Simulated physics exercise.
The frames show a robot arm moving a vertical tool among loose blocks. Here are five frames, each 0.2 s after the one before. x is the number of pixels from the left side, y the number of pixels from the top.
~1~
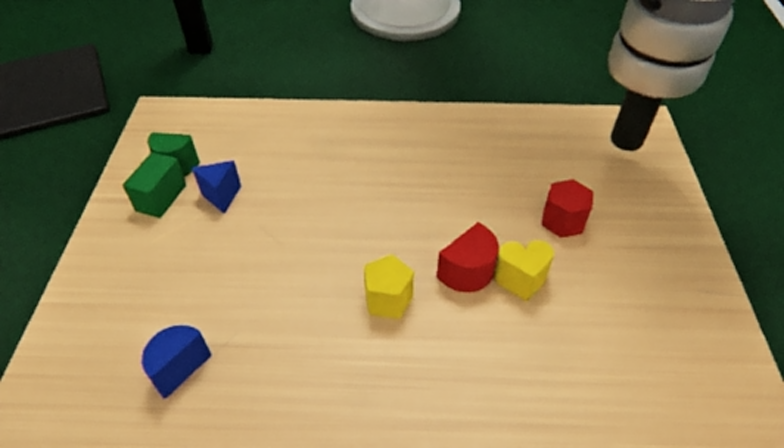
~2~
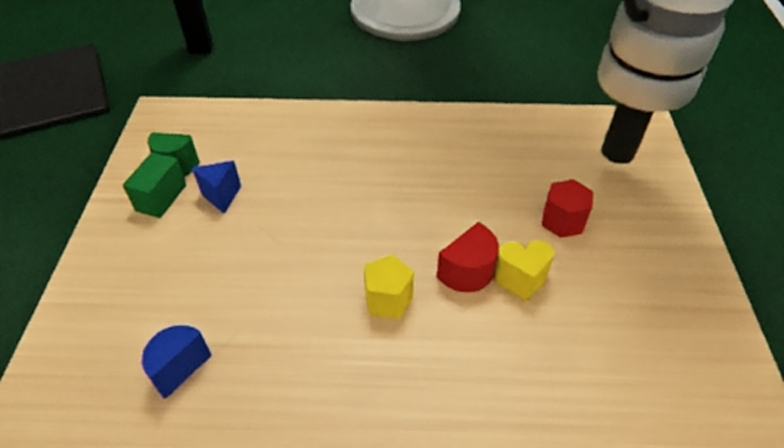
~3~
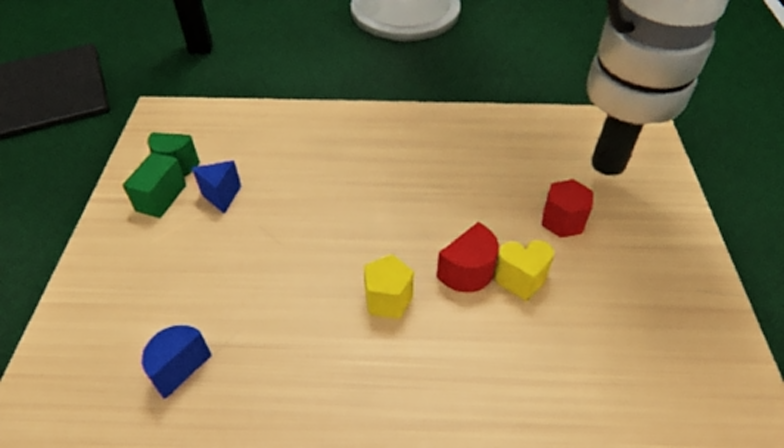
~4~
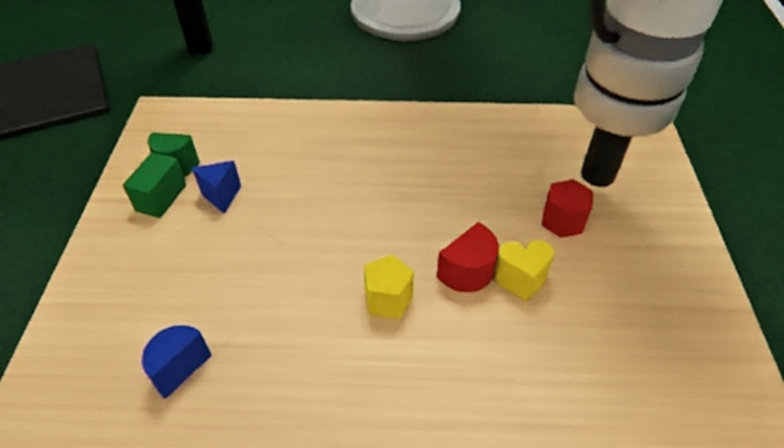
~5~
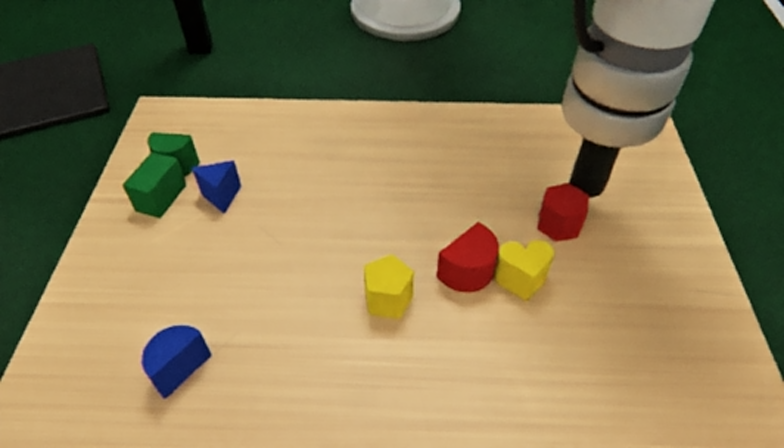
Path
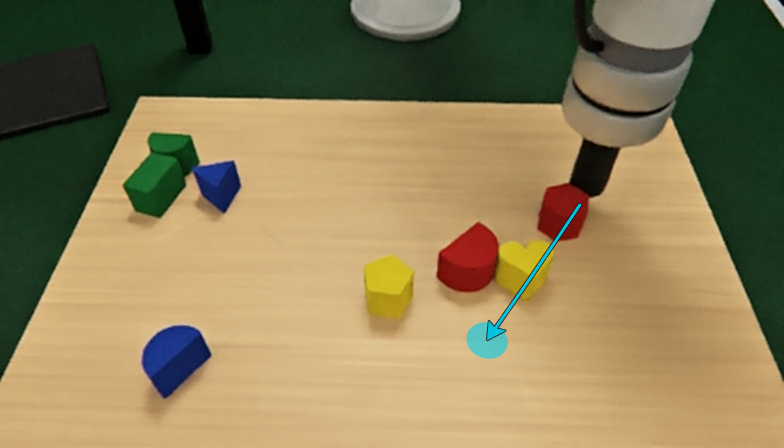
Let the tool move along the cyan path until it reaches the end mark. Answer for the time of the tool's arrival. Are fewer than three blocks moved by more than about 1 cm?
In short: No.
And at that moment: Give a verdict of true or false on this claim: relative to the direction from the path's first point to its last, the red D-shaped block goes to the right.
True
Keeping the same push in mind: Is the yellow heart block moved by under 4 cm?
My answer is no.
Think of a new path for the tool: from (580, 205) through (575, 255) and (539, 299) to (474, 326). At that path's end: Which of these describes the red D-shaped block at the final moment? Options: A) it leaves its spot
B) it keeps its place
A: It leaves its spot.
Drawn move, in a line from (580, 205) to (487, 340).
On the path given first. One third of the way, tool at (559, 227); yellow heart block at (525, 268), turned 15° clockwise; red six-sided block at (529, 236), turned 20° clockwise.
Two thirds of the way, tool at (527, 272); red D-shaped block at (436, 249); yellow heart block at (503, 297), turned 15° anticlockwise; red six-sided block at (485, 258), turned 70° clockwise.
At the end, tool at (491, 323); yellow pentagonal block still; red D-shaped block at (430, 249); yellow heart block at (454, 344); red six-sided block at (478, 263), turned 80° clockwise.
